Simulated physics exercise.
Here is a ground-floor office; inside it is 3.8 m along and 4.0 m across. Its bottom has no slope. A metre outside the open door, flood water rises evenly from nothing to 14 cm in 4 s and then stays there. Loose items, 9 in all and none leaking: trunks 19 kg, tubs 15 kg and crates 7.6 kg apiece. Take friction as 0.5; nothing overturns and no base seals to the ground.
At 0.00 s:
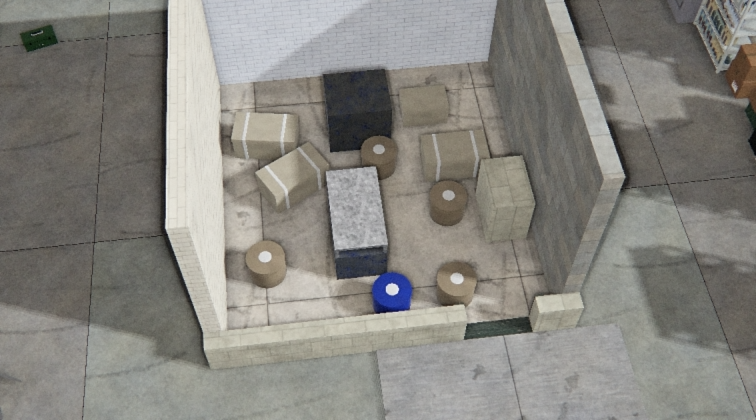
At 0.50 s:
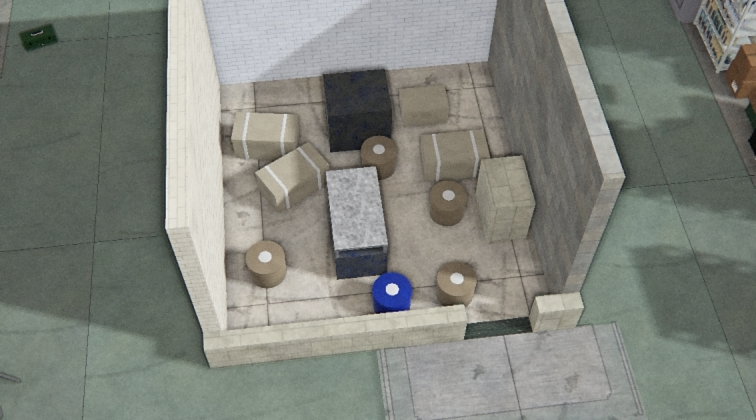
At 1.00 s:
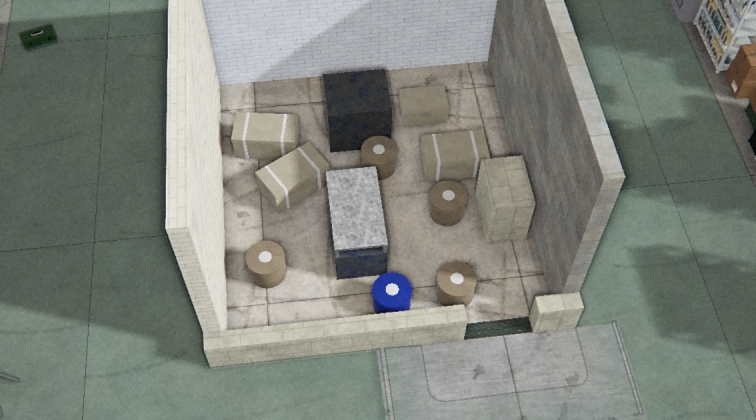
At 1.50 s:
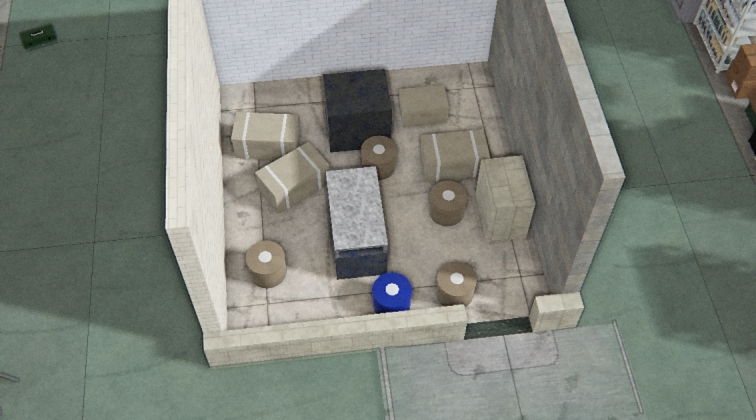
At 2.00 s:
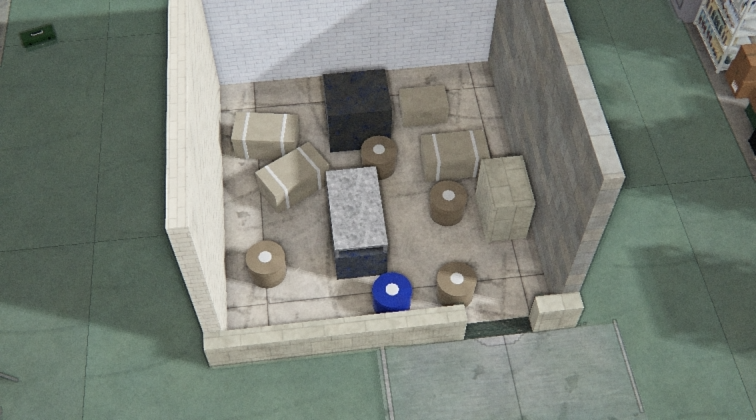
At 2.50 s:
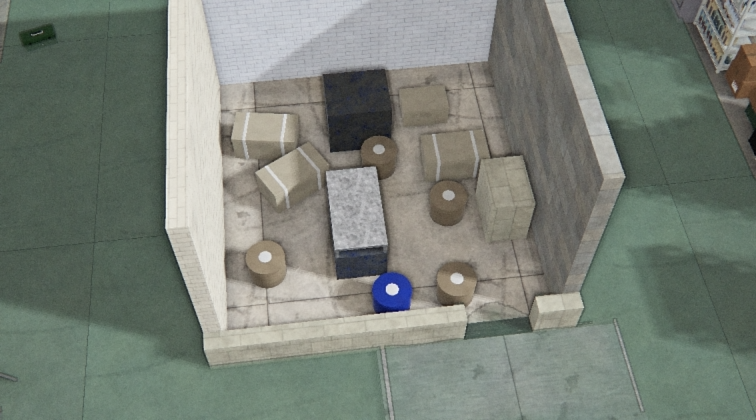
Ground-floor office seen from above, its blue tub, brown tubs and crates staying still while the floor outside turns from grey to green.
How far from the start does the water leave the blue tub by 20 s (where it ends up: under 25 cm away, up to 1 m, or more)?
The blue tub barely shifts.
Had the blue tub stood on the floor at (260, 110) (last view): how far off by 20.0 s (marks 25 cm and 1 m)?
It barely shifts.
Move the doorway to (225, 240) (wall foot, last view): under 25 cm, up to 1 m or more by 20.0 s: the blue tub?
In that case the blue tub stays put.
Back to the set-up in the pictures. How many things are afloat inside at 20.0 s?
4 of them.
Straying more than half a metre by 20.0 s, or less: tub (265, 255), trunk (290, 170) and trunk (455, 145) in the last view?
In turn: Less, over, more.
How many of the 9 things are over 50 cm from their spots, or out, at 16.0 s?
I count 2.
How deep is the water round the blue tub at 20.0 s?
Roughly 8 cm.
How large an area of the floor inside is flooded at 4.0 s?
About 1.5 m2.
After 4.0 s the blue tub is near (392, 290), 0.0 m from its start, aground; 0 afloat.
After 9.0 s the blue tub is near (392, 290), 0.0 m from its start, aground; 0 afloat.
After 16.0 s the blue tub is near (392, 290), 0.0 m from its start, aground; 3 afloat.
After 20.0 s the blue tub is near (392, 290), 0.0 m from its start, aground; 4 afloat.
